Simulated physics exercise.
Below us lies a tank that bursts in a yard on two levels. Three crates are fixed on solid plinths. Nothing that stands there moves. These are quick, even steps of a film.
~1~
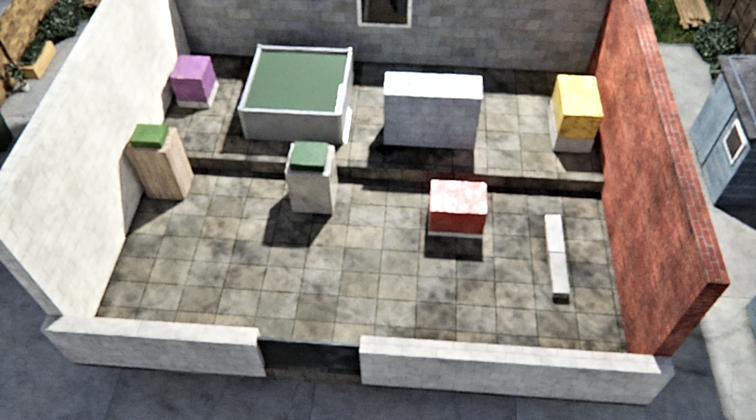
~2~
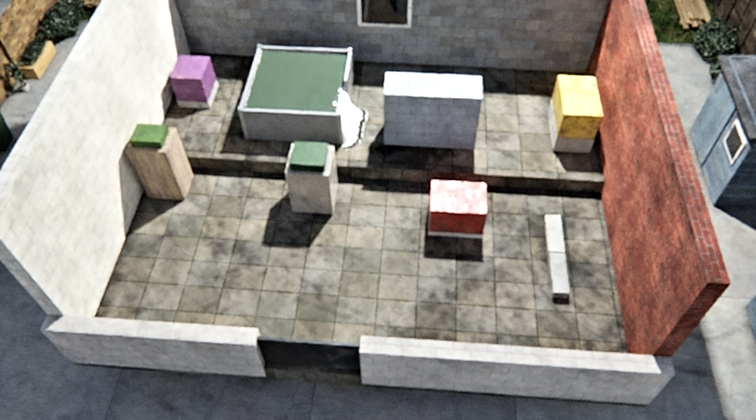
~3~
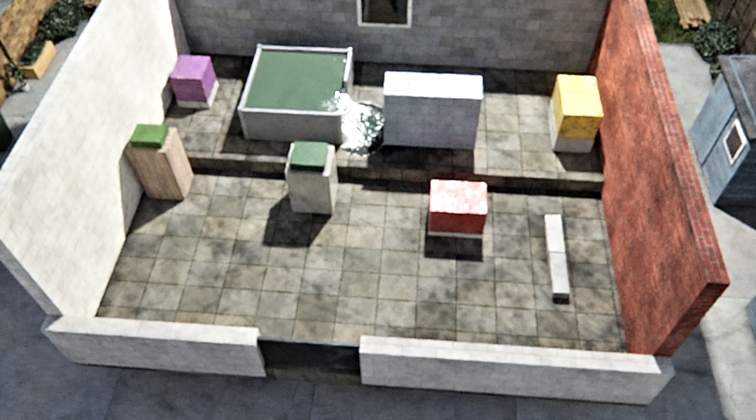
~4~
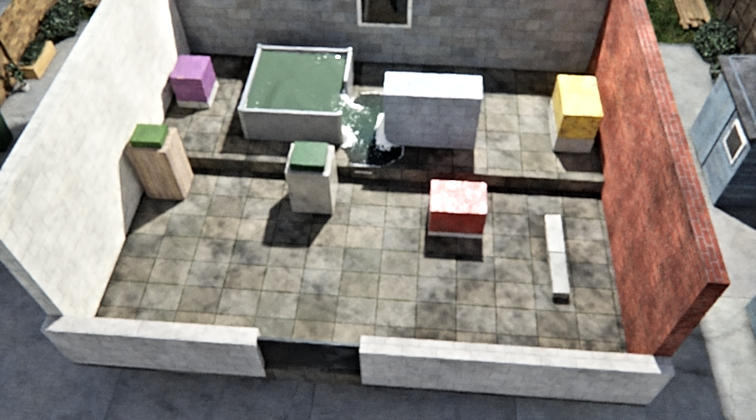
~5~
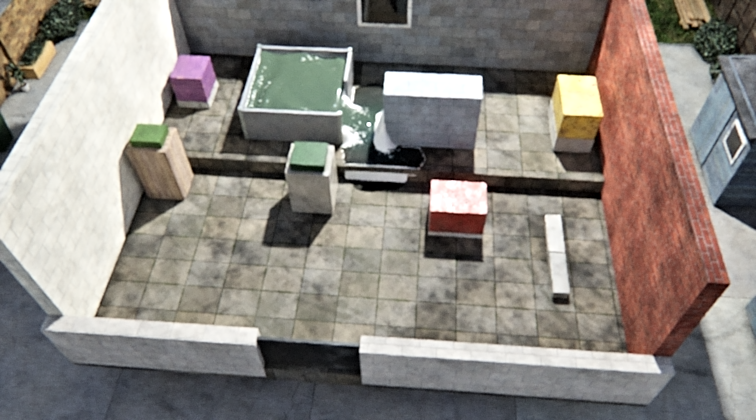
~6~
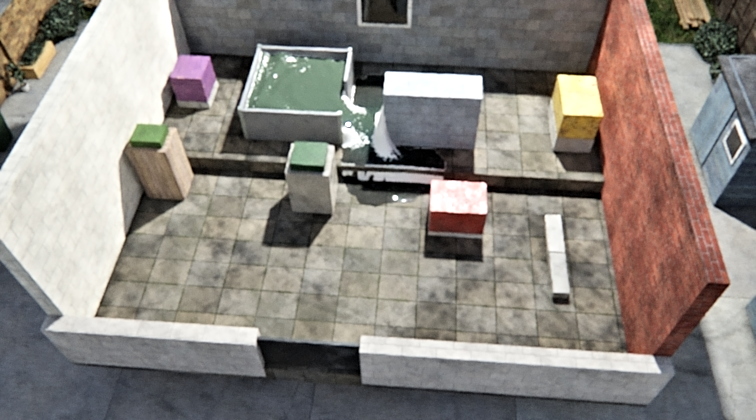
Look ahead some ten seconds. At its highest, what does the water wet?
One by one: The red crate gets wet; the yellow crate stays dry; the purple crate stays dry.
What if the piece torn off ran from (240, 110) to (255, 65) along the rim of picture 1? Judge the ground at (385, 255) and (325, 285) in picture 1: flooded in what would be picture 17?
In turn: Clear, clear.
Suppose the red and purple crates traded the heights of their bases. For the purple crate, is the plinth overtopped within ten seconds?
My reading: Purple crate remains dry.
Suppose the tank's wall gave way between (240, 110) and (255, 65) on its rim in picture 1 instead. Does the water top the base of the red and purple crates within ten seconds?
One by one: The red one is safe; the purple one takes water.
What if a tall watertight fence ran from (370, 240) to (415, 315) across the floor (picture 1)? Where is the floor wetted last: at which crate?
It is the purple one.
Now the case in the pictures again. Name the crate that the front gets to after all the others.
That is the crate marked purple.
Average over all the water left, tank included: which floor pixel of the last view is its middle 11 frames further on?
Close to (356, 131).
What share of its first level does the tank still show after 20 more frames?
I make it 36 per cent.
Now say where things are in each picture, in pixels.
The first picture shows the tank at (298, 82) is whole and still.
In the second picture, water pours out at (342, 115) and has run to (350, 145).
In the third picture, the front is at (384, 113), out from the gap at (343, 117).
In the fourth picture, water pours out at (343, 118) and has run to a hidden place.
In the fifth picture, water pours out at (343, 117) and has run to a hidden place.
In the sixth picture, water pours out at (343, 117) and has run to a hidden place.
A moment on, water covers 20 % of the floor; the red crate water round its plinth, the yellow crate not reached, the purple crate not reached.
Next, water covers 40 % of the floor; the red crate water round its plinth, the yellow crate water round its plinth, the purple crate not reached.
Then, water covers 45 % of the floor; the red crate water round its plinth, the yellow crate water round its plinth, the purple crate not reached.
Later, water covers 70 % of the floor; the red crate water round its plinth, the yellow crate water round its plinth, the purple crate water round its plinth.
In the end, water covers 80 % of the floor; the red crate was topped, the yellow crate stayed above the water, the purple crate stayed above the water.
